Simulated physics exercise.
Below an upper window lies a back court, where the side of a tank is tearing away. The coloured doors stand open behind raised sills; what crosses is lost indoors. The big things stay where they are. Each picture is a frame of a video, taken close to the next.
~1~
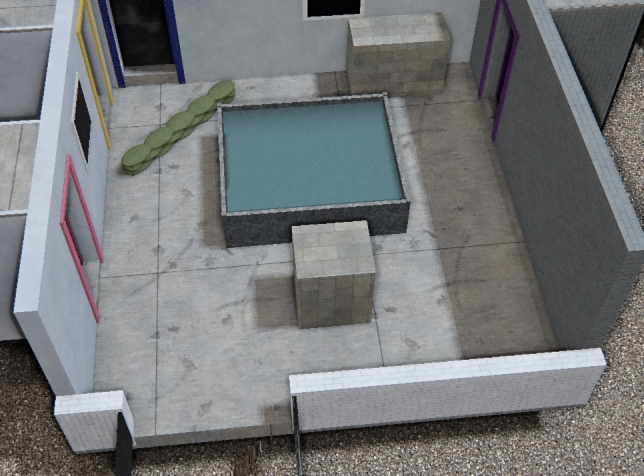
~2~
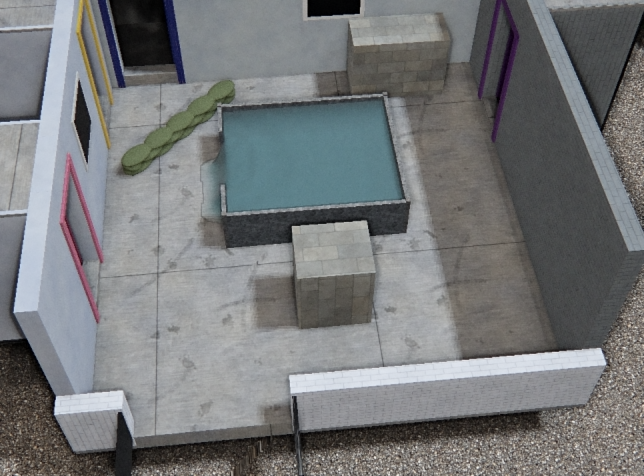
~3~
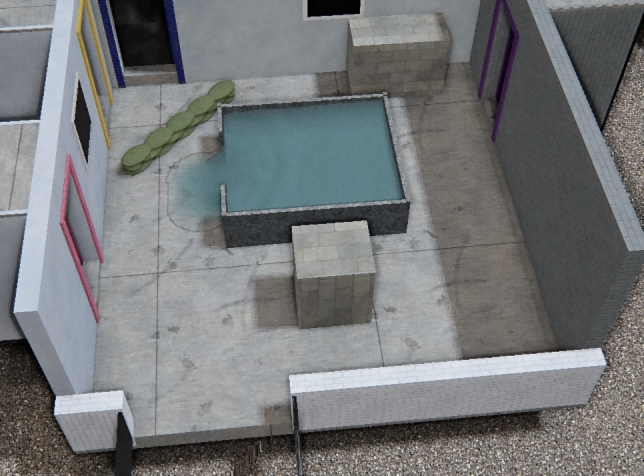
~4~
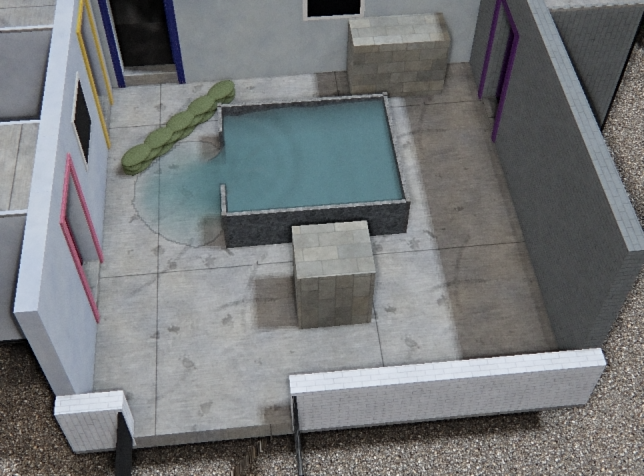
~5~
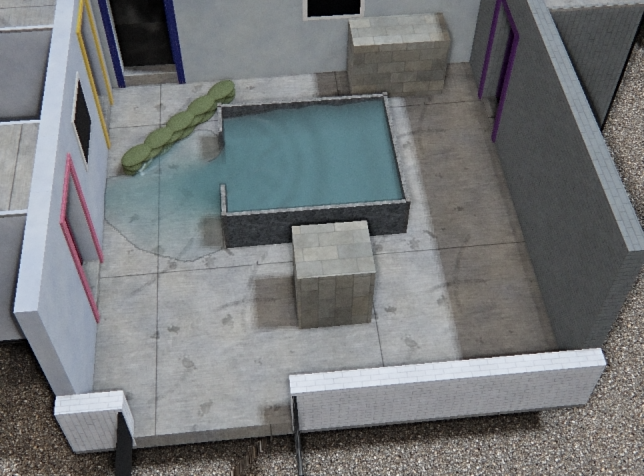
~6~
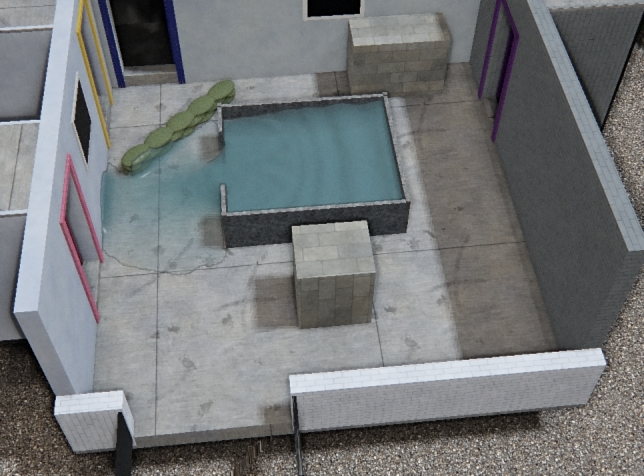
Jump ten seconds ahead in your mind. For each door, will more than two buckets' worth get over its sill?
Purple door: Within two buckets; pink door: Exceeds two buckets; yellow door: Within two buckets; blue door: Within two buckets.
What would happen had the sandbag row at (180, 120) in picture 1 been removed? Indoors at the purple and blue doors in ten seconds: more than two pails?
In turn, purple tops the limit and blue tops the limit.
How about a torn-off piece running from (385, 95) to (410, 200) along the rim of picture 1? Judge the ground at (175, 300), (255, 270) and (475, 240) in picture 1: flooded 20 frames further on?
So: Spared, then spared, then wetted.
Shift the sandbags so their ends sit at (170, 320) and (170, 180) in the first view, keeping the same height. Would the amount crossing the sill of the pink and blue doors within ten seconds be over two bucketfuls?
The pink door remains within bounds while the blue door overshoots.
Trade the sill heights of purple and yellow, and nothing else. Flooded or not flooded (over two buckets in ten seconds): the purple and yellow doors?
Result - purple door: Misses the threshold; yellow door: Clears the threshold.
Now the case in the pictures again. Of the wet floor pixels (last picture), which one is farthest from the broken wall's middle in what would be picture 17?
Somewhere about (92, 423).
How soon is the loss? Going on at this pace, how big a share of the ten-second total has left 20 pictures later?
I'd estimate some 20 per cent.
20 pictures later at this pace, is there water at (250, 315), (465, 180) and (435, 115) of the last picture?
Result, as listed: Wetted / not wetted / not wetted.
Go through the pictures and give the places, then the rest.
In the first picture, the water tank at (309, 155) is whole and still.
In the second picture, the front is at (211, 163), out from the gap at (226, 178).
In the third picture, water pours out at (226, 180) and has run to (181, 165).
In the fourth picture, water pours out at (226, 181) and has run to (142, 182).
In the fifth picture, the front is at (107, 185), out from the gap at (226, 181).
In the sixth picture, the front is at (103, 243), out from the gap at (226, 180).
A moment on, water covers 20 % of the floor; the purple door not reached, the pink door wet at the sill, nothing in, the yellow door wet at the sill, nothing in, the blue door not reached.
Next, water covers 30 % of the floor; the purple door not reached, the pink door under two buckets in, the yellow door wet at the sill, nothing in, the blue door wet at the sill, nothing in.
Then, water covers 50 % of the floor; the purple door not reached, the pink door over two buckets in, the yellow door wet at the sill, nothing in, the blue door wet at the sill, nothing in.
Later, water covers 60 % of the floor; the purple door wet at the sill, nothing in, the pink door over two buckets in, the yellow door wet at the sill, nothing in, the blue door wet at the sill, nothing in.
In the end, water covers 80 % of the floor; the purple door under two buckets in, the pink door over two buckets in, the yellow door wet at the sill, nothing in, the blue door wet at the sill, nothing in.
